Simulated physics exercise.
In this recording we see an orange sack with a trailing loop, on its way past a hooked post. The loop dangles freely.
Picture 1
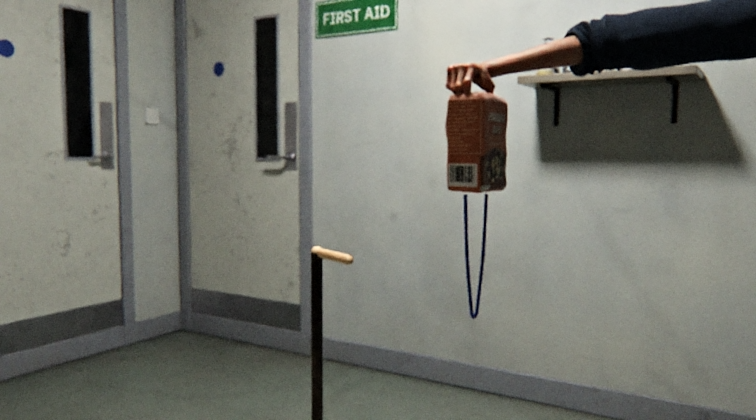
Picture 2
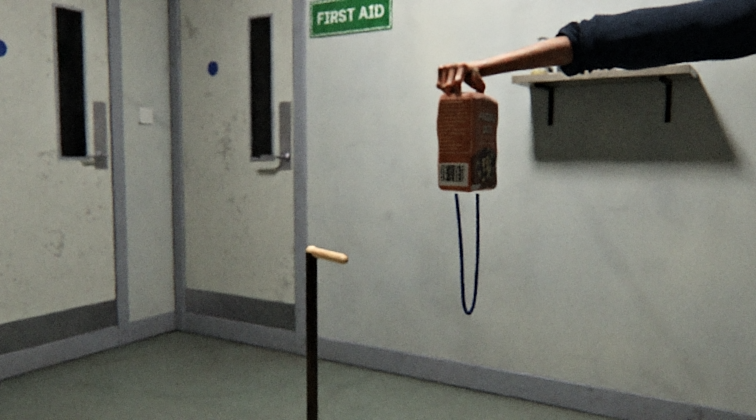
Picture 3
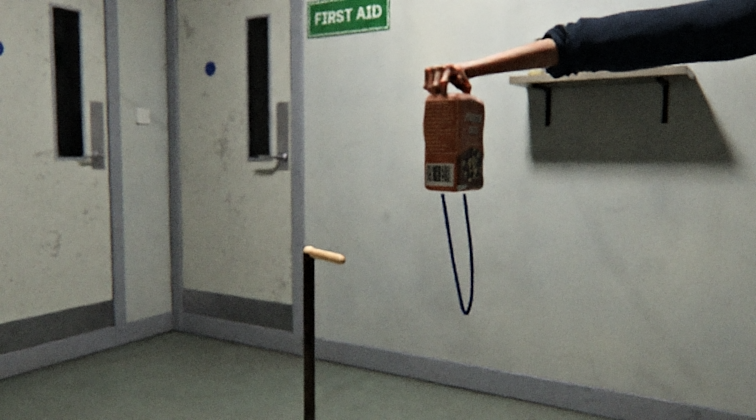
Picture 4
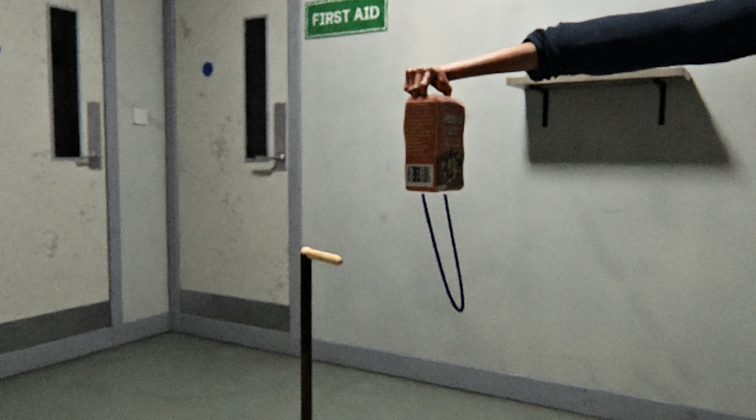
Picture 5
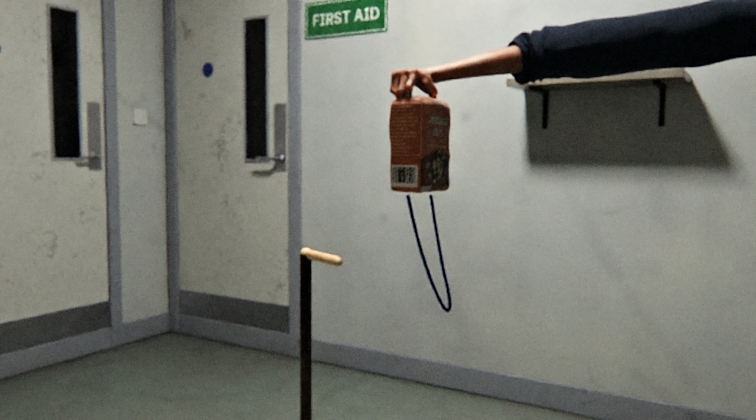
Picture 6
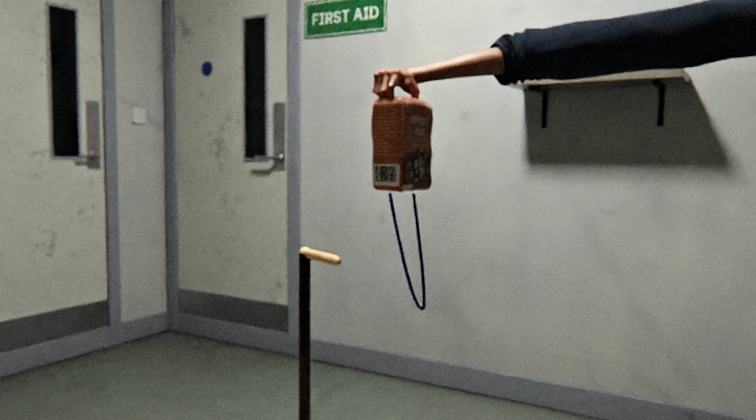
An orange sack with a dark loop dangling beneath it moved steadily left, gripped from above by an outstretched arm, toward an upright post with a pale hook near the first aid sign.
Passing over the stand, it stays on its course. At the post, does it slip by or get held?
It gets held.
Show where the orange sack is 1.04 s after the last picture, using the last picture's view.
(275, 145).
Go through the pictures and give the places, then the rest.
Orange sack (477, 144); hook tip (349, 260), in the first picture.
Orange sack (468, 143); bottom of the loop (470, 313), in the second picture.
Orange sack (454, 144), in the third picture.
Orange sack (435, 145); bottom of the loop (462, 310), in the fourth picture.
Orange sack (420, 146), in the fifth picture.
Orange sack (403, 145); bottom of the loop (423, 308); hook tip (337, 261); hook points towards it, loop hangs below the hook, in the sixth picture.
Then, 0.50 s later than the last view, sack nearing the post near (337, 145).
Then, 1.04 s later than the last view, sack past the post near (275, 146).
Finally, sack past the post near (247, 146); loop tight round the post, hand stopped. The orange sack is jerked back by its loop.
